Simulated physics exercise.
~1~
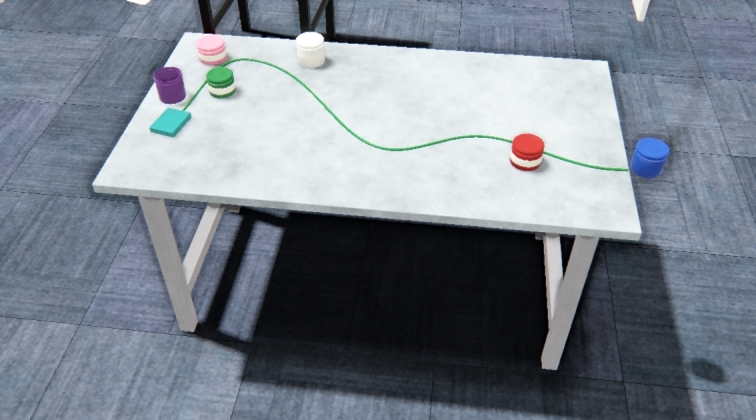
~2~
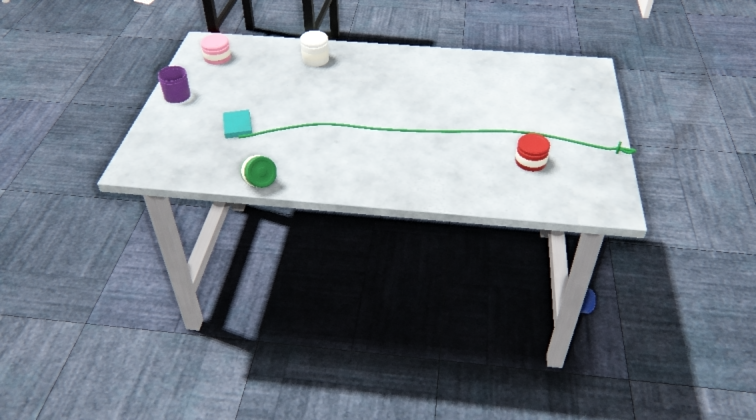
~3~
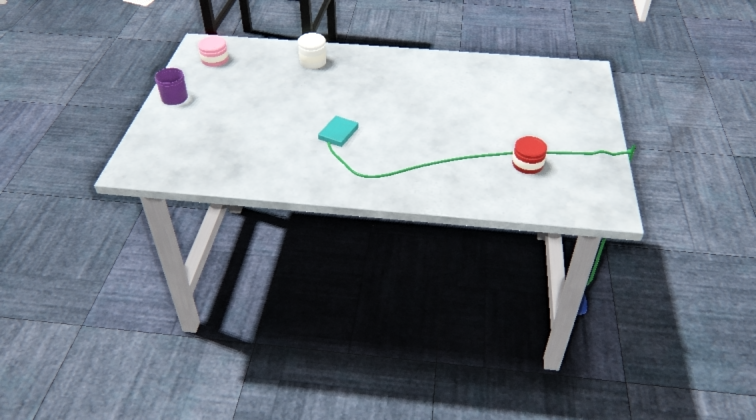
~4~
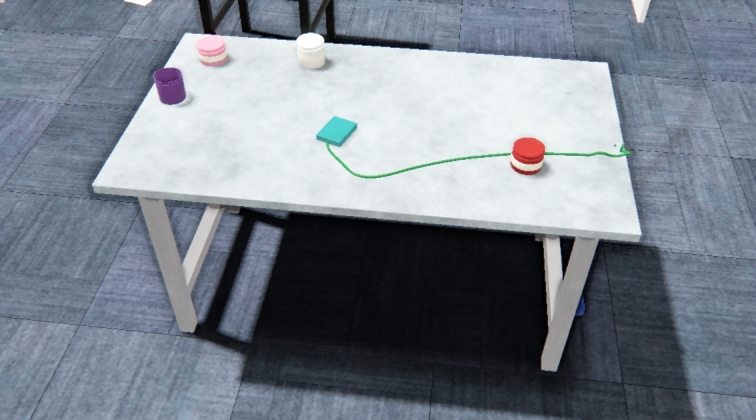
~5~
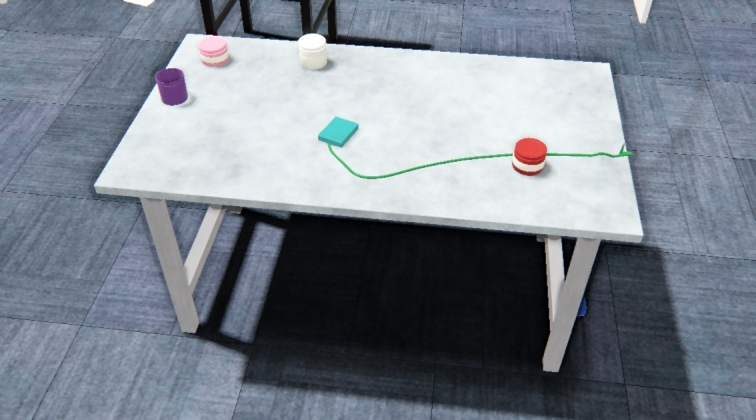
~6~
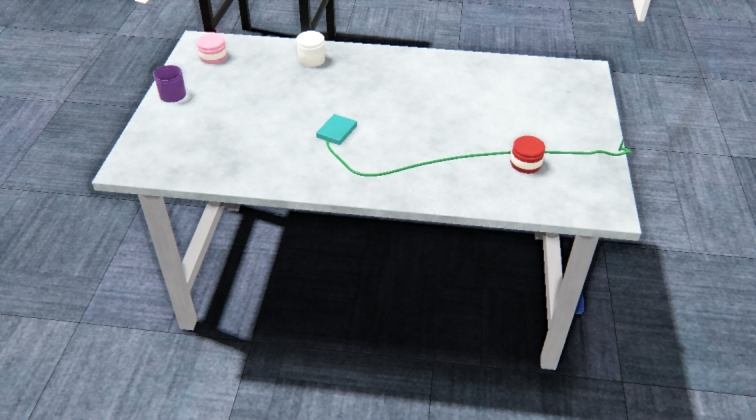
A blue speaker, joined by a long green cable to a teal phone at the far left of a pale desk, drops off the right edge and hangs down beside the leg. The cable draws the phone to the right, and the green canister shifts toward the front edge, tipped over. The canister then goes over the edge and out of sight while the phone slides on toward the middle. There the phone stops, its cable curving past the red canister and over the right side. The pink and white canisters, purple cup and red canister stay standing on the desk.
